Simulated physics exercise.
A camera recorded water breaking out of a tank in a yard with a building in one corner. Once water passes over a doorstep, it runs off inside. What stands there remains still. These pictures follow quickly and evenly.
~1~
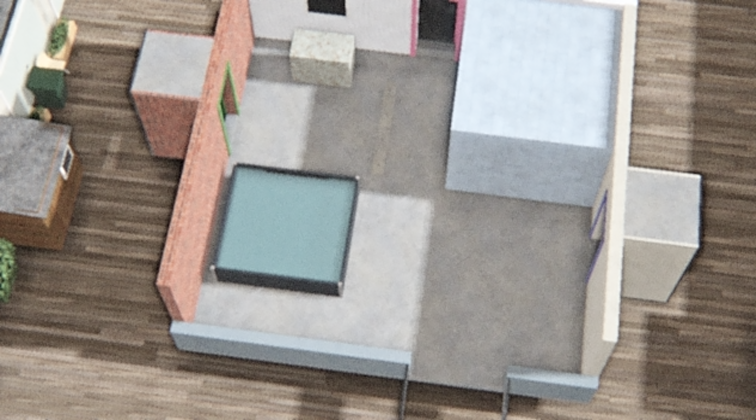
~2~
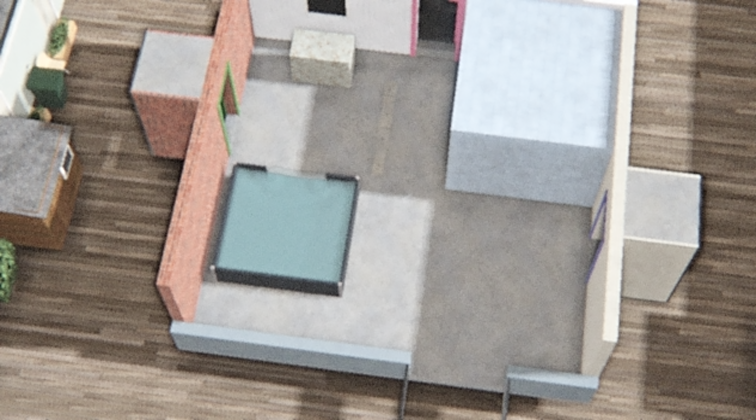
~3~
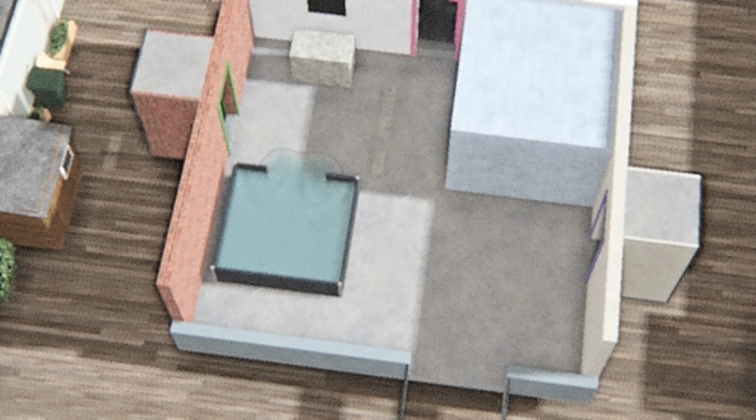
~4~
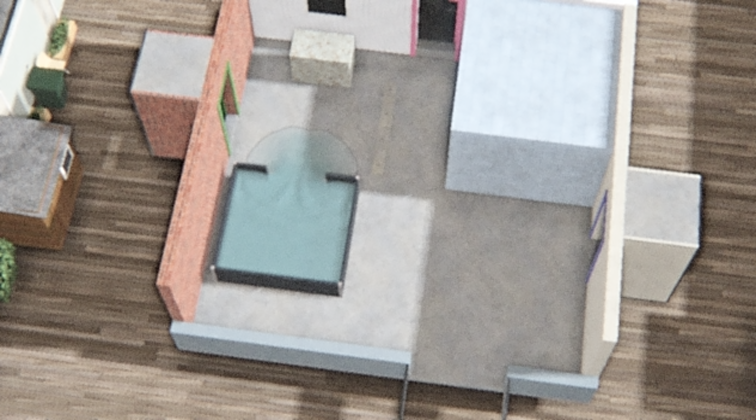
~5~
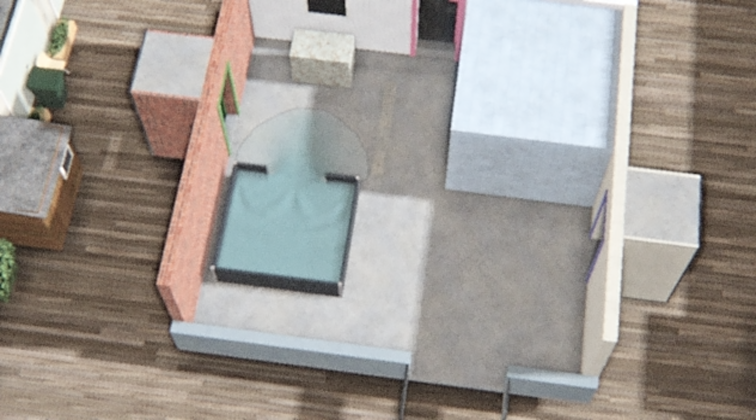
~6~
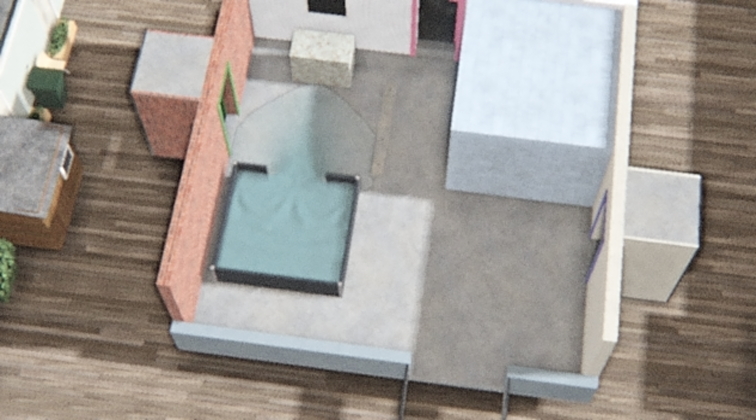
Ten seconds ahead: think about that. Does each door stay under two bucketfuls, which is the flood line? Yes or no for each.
Green door - no, it floods; blue door - yes, stays under; pink door - yes, stays under.
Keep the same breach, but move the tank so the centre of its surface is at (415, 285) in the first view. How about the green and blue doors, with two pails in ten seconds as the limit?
Well, first green doesn't reach it, and then blue tops the limit.
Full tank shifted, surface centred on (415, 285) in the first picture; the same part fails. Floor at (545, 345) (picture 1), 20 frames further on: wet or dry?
Untouched.
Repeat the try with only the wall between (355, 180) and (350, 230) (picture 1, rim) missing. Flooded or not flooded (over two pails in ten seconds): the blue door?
Well, it turns out the blue door crosses the threshold.
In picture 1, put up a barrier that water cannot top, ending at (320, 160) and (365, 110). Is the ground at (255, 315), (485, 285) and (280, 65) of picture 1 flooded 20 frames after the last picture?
Reading them off in sequence: Spared, spared, swamped.
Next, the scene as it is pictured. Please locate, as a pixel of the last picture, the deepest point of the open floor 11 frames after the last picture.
Somewhere around (256, 38).
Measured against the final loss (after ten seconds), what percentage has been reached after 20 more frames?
It would be around 5 %.
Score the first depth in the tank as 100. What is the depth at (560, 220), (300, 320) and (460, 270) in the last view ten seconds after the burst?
About 0, 4, 4 %.
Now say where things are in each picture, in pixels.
In the first frame, still water in the open tank at (287, 224).
In the second frame, the front is at a hidden place, out from the gap on the open tank's far side.
In the third frame, the front is at (332, 160), out from the gap on the open tank's far side.
In the fourth frame, water pours out on the open tank's far side and has run to (328, 135).
In the fifth frame, water pours out on the open tank's far side and has run to (319, 112).
In the sixth frame, water pours out on the open tank's far side and has run to (307, 87).
A moment on, water covers 20 % of the floor; the green door wet at the sill, nothing in, the blue door not reached, the pink door not reached.
Next, water covers 25 % of the floor; the green door under two buckets in, the blue door not reached, the pink door wet at the sill, nothing in.
Then, water covers 35 % of the floor; the green door under two buckets in, the blue door not reached, the pink door wet at the sill, nothing in.
Later, water covers 55 % of the floor; the green door over two buckets in, the blue door not reached, the pink door wet at the sill, nothing in.
In the end, water covers 80 % of the floor; the green door far over two buckets in, the blue door not reached, the pink door wet at the sill, nothing in.
